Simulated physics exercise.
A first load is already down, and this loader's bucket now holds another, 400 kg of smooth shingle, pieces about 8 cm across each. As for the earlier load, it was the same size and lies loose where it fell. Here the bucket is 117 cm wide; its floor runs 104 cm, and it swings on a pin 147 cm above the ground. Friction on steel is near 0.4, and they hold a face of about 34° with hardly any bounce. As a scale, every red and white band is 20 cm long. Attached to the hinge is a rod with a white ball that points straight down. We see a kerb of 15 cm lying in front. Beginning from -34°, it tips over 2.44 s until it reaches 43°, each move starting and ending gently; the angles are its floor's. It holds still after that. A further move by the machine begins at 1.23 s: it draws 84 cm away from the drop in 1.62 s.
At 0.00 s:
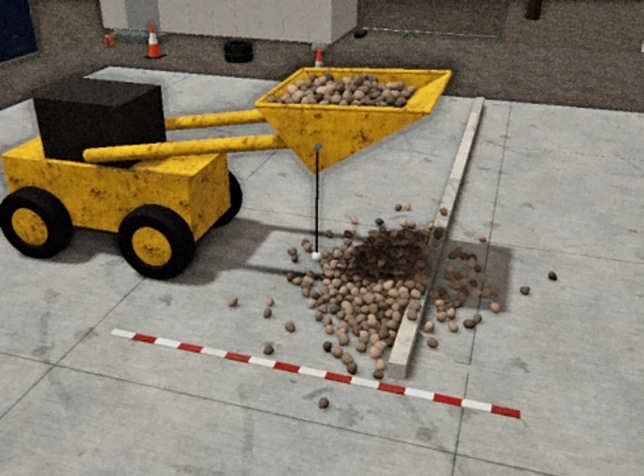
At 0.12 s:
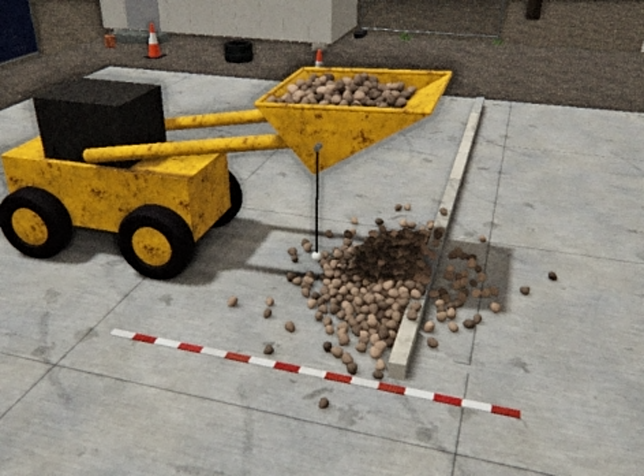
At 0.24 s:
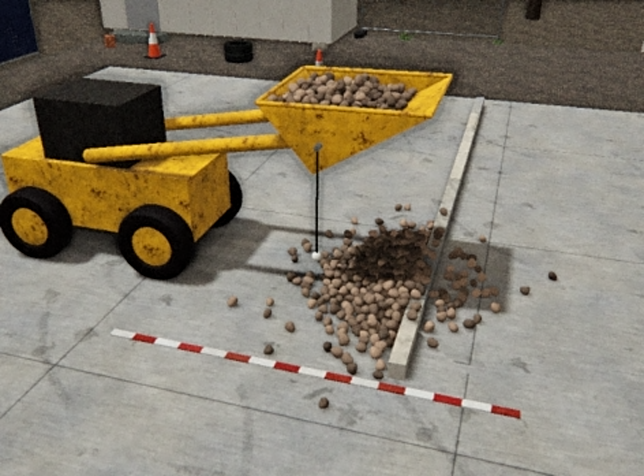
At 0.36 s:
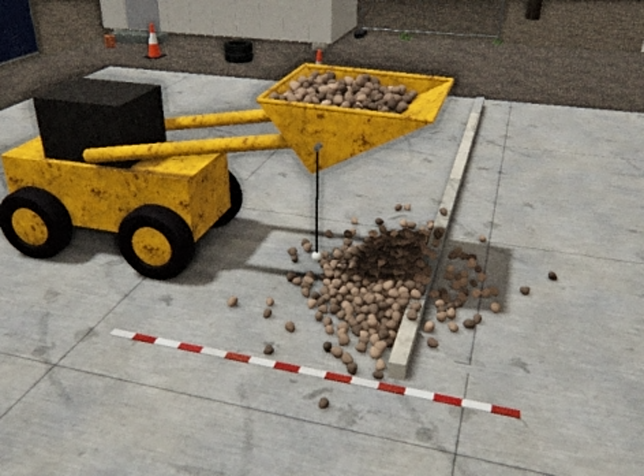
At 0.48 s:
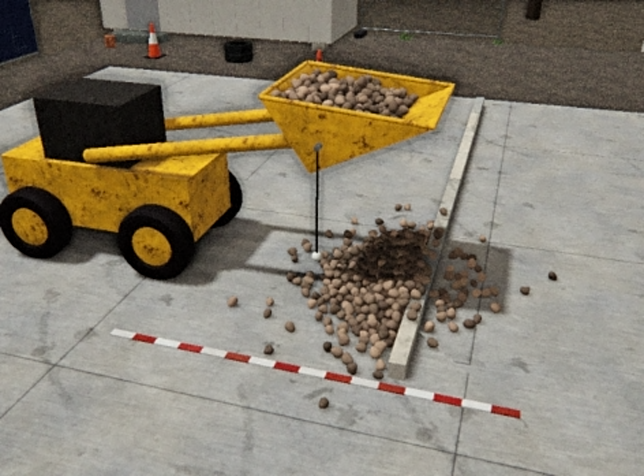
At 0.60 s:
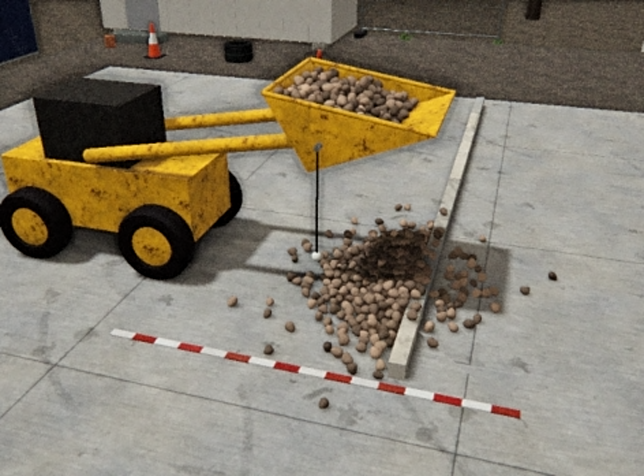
To begin with, a yellow loader holds a bucket full of brownish stones above a loose heap lying mostly on the near side of a pale kerb. The bucket then slowly tilts forward a little, its right-hand lip dipping, while its stones stay inside and the loader and heap remain still.
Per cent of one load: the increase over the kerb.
18 percent.
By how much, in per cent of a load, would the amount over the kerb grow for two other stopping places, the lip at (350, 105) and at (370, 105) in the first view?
Close to 0 per cent, followed by close to 0 per cent.
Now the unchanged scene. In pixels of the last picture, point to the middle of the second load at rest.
In the last view, somewhere near (377, 265).
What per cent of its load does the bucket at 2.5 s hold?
Still inside: Some 0 %.
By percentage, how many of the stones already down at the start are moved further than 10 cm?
I'd say roughly 20 per cent of them.
After 1.8 s the floor is at 31°; in per cent of one load, 77 in the bucket, 115 on this side of the kerb, 8 over the kerb; the foremost stones are at (499, 293).
After 2.5 s the floor is at 43°; in per cent of one load, 0 in the bucket, 176 on this side of the kerb, 24 over the kerb; the foremost stones are at (544, 294).
After 3.3 s the floor is at 43°; in per cent of one load, 0 in the bucket, 174 on this side of the kerb, 26 over the kerb; the foremost stones are at (590, 315).
After 6.0 s the floor is at 43°; in per cent of one load, 0 in the bucket, 174 on this side of the kerb, 26 over the kerb; the foremost stones are at (590, 315). Net gain over the kerb, 18.
